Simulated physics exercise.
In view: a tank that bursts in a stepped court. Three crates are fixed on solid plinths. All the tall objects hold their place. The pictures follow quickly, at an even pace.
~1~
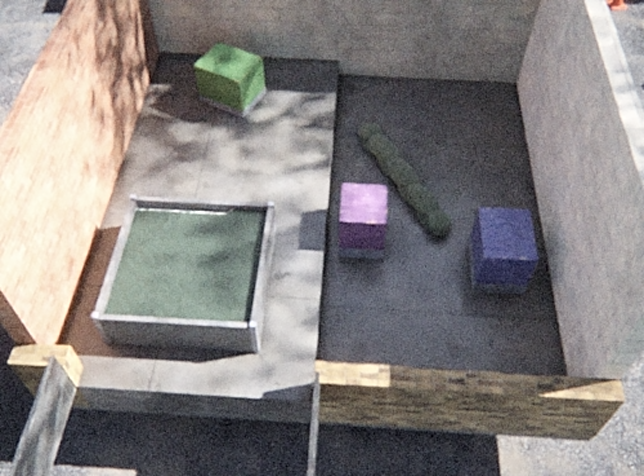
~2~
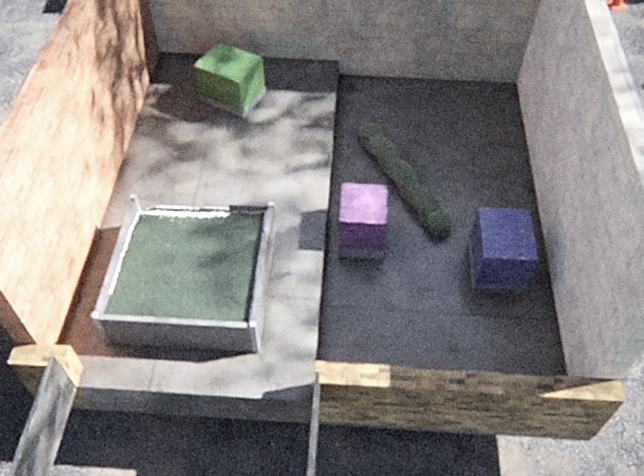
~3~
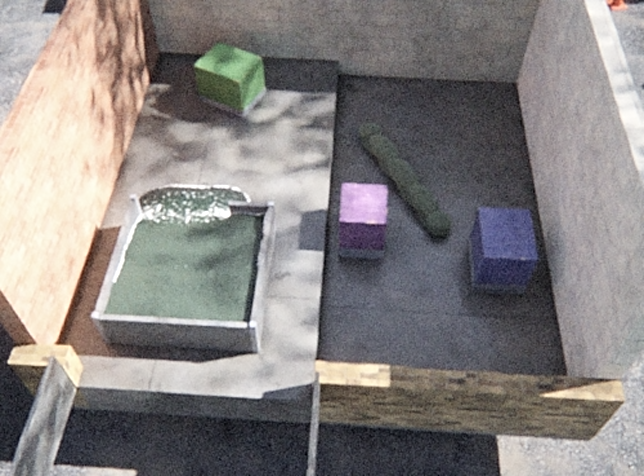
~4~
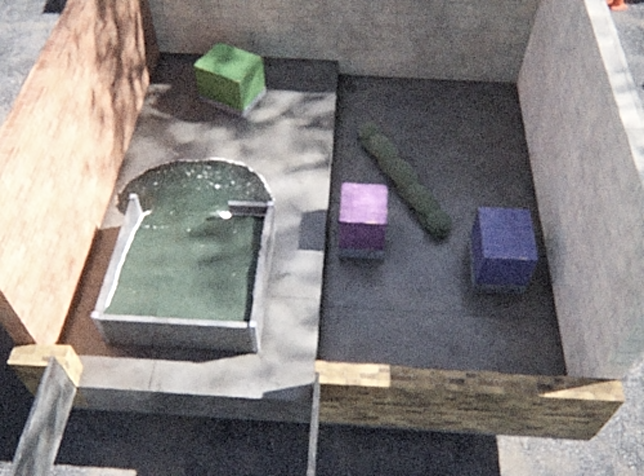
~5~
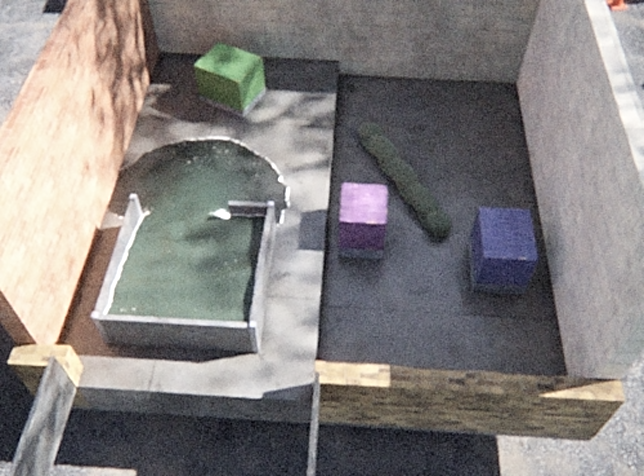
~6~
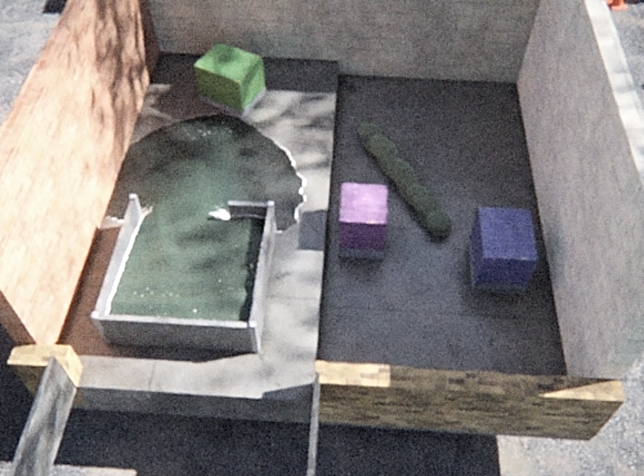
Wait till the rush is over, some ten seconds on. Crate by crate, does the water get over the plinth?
The blue crate escapes dry; the purple crate escapes dry; the green crate is wetted.
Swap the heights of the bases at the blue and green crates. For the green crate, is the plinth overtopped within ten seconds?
Then: Green crate gets wet.
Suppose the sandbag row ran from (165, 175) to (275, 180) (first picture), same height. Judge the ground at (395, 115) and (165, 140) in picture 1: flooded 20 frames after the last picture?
In that order: Not flooded, covered.
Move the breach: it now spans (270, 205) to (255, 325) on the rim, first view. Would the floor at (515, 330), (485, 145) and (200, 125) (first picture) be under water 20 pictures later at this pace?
In that order: Wet, awash, free of water.
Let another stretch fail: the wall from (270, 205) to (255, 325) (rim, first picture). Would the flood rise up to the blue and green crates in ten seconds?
The blue one is wetted, the green one remains dry.
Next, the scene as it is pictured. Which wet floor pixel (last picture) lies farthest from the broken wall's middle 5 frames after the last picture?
Close to (193, 55).
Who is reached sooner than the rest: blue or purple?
It is the crate marked purple.
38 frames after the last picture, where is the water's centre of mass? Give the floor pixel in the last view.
Roughly at (301, 150).
A moment on, water covers 25 % of the floor; the blue crate not reached, the purple crate not reached, the green crate water round its plinth.
Next, water covers 30 % of the floor; the blue crate not reached, the purple crate water round its plinth, the green crate water round its plinth.
Then, water covers 40 % of the floor; the blue crate not reached, the purple crate water round its plinth, the green crate water round its plinth.
Later, water covers 60 % of the floor; the blue crate water round its plinth, the purple crate water round its plinth, the green crate water round its plinth.
In the end, water covers 85 % of the floor; the blue crate stayed above the water, the purple crate stayed above the water, the green crate was topped.
